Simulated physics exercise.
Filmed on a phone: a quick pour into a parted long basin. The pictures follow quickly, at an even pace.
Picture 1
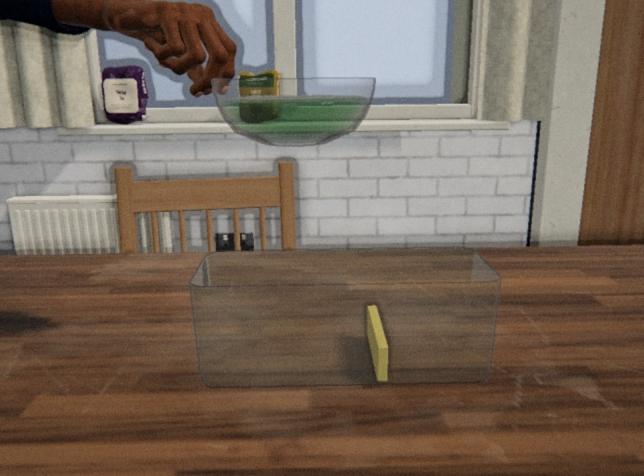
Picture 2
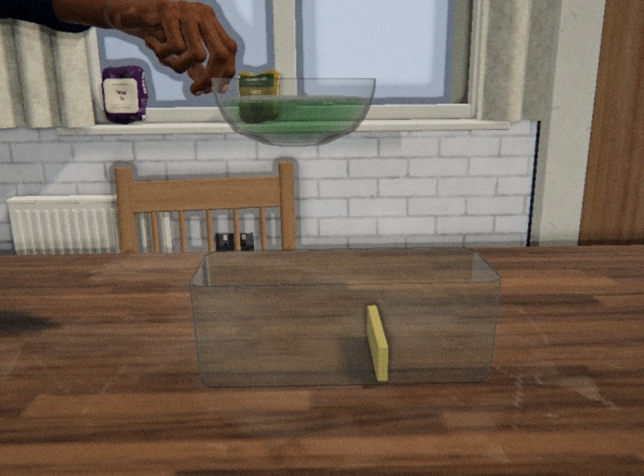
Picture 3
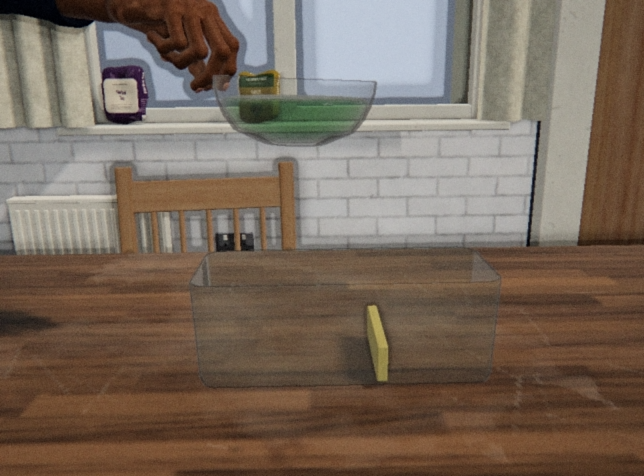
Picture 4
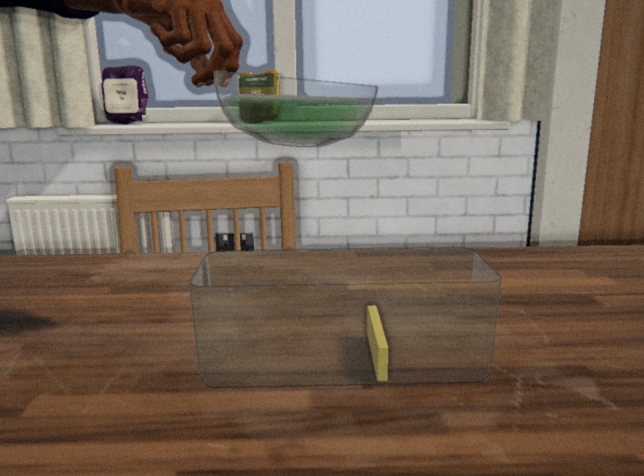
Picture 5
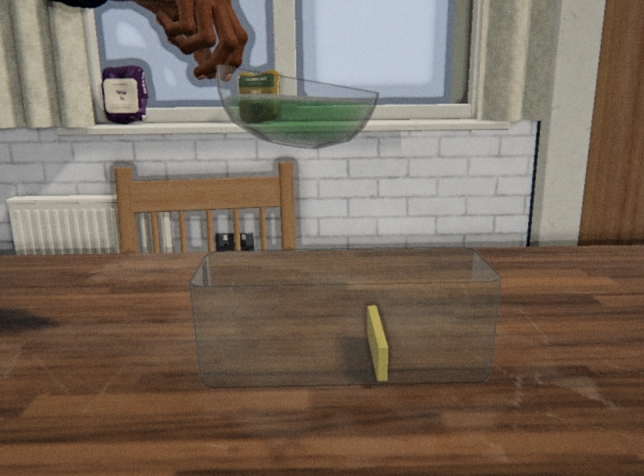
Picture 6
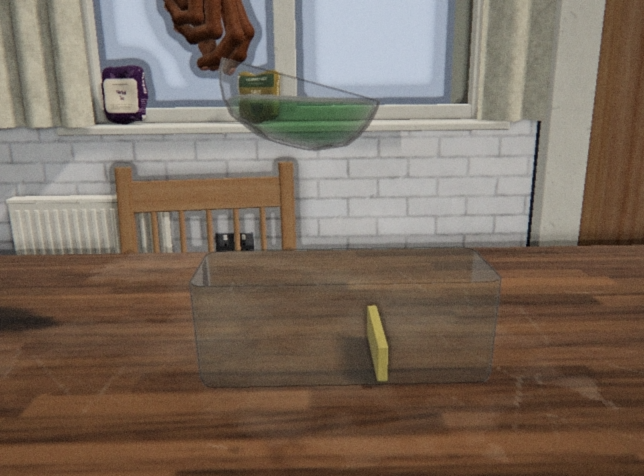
In a kitchen, a hand held a clear bowl of green liquid above a see-through box with a yellow divider on a wooden table, then gradually tilted the bowl down to the right.
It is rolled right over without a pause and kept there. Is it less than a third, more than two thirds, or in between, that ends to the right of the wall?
In the end above two thirds is right of the wall.
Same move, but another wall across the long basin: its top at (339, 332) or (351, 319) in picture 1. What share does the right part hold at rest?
First some 90, then 95 per cent.
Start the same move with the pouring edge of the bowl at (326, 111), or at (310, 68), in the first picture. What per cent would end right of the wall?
In turn 50 and 45 in a hundred.
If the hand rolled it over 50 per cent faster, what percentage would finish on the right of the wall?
Near 60 %.
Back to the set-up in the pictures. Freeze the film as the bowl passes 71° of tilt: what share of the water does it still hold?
Close to 30 per cent.
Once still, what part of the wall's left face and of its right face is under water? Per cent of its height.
Some 10 per cent left and 90 right.
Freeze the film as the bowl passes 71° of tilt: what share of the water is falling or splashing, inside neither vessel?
It comes to 45 per cent or so.
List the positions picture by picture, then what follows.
It leans 0°; its right rim is at (374, 80); the water meets the walls at (220, 100) and (369, 98); the long basin's rim runs from (199, 269) to (487, 264); the wall's top is at (377, 326), in the first picture.
It leans 1°; its right rim is at (374, 81); the water meets the walls at (221, 99) and (368, 99), in the second picture.
It leans 3°; its right rim is at (375, 84); the water meets the walls at (222, 99) and (368, 100), in the third picture.
It leans 6°; its right rim is at (376, 88); the water meets the walls at (223, 98) and (369, 102), in the fourth picture.
It leans 10°; its right rim is at (377, 95); the water meets the walls at (225, 98) and (372, 103), in the fifth picture.
It leans 16°; its right rim is at (378, 103); the water meets the walls at (229, 98) and (375, 103), in the sixth picture.
A moment on, the bowl is tipped part way and 31 per cent is still to pour, 0 is left of the wall and 25 right of it.
Next, the bowl is tipped right over and 0 per cent is still to pour, 11 is left of the wall and 82 right of it.
Then the bowl is tipped right over and 0 per cent is still to pour, 17 is left of the wall and 82 right of it.
Later the bowl is tipped right over and 0 per cent is still to pour, 17 is left of the wall and 81 right of it.
In the end 17 per cent lies left of the wall, 82 right of it and 1 outside.
